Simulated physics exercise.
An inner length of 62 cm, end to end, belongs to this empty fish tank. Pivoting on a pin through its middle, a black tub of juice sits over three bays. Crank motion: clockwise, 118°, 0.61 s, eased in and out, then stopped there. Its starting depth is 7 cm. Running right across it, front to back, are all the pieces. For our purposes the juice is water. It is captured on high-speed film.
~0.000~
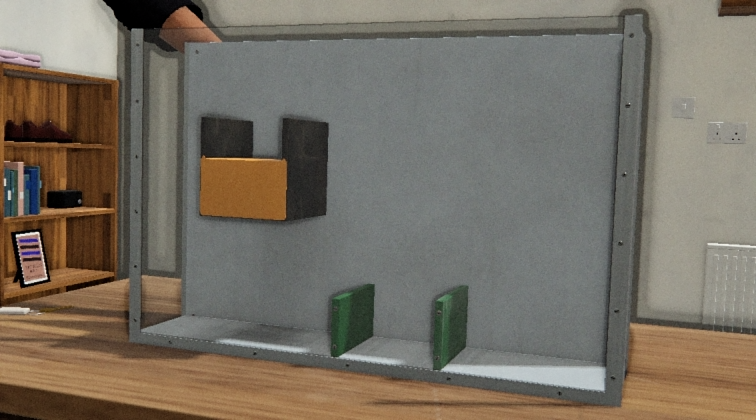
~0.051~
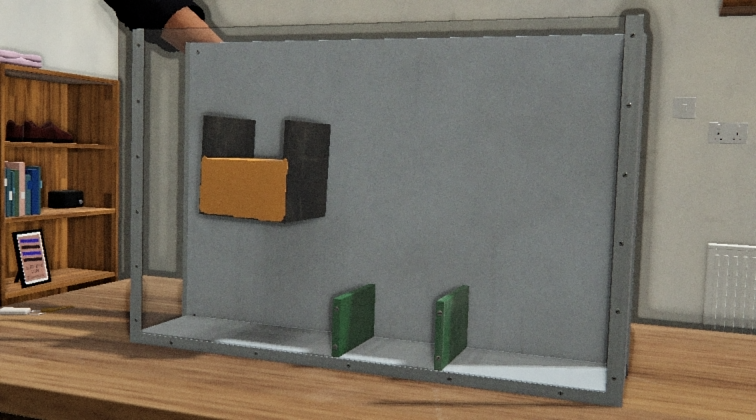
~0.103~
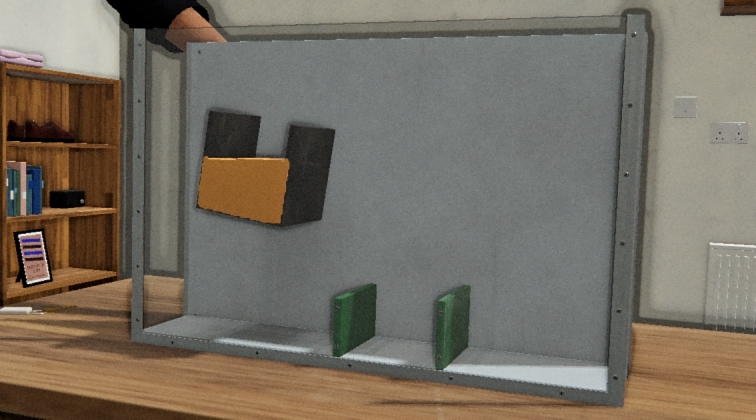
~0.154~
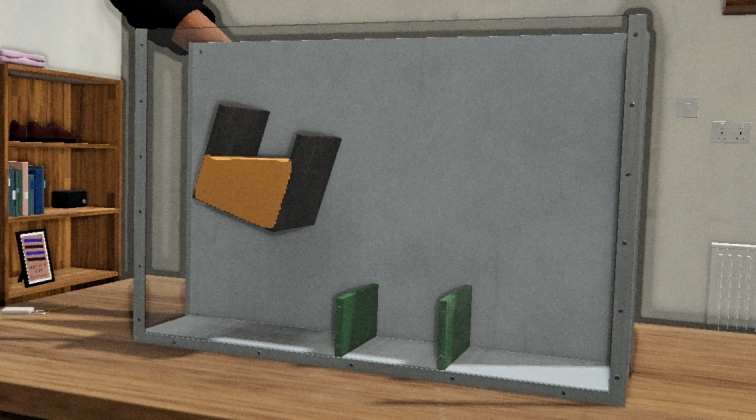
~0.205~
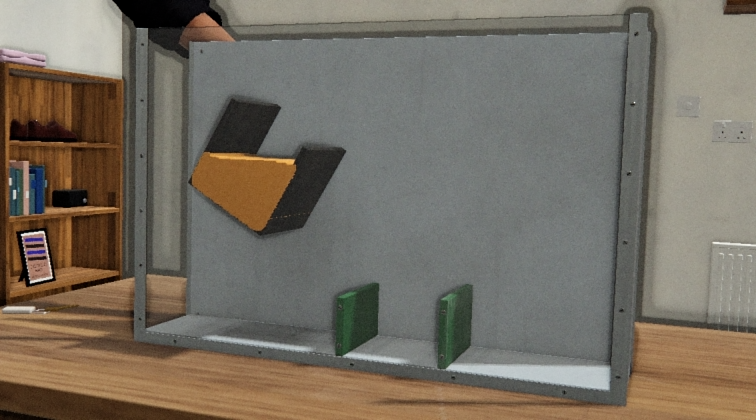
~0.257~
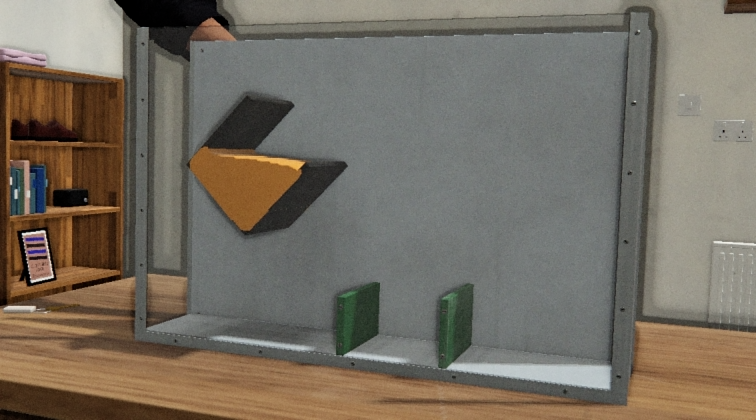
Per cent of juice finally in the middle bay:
5 %.
After 0.45 s 99 per cent has yet to come down; below, left 1, middle 0, right 0.
After 0.69 s 19 per cent has yet to come down; below, left 77, middle 5, right 0.
After 1.02 s 18 per cent has yet to come down; below, left 75, middle 6, right 0.
In the end the left bay holds 93, the middle 7 and the right 0 per cent.
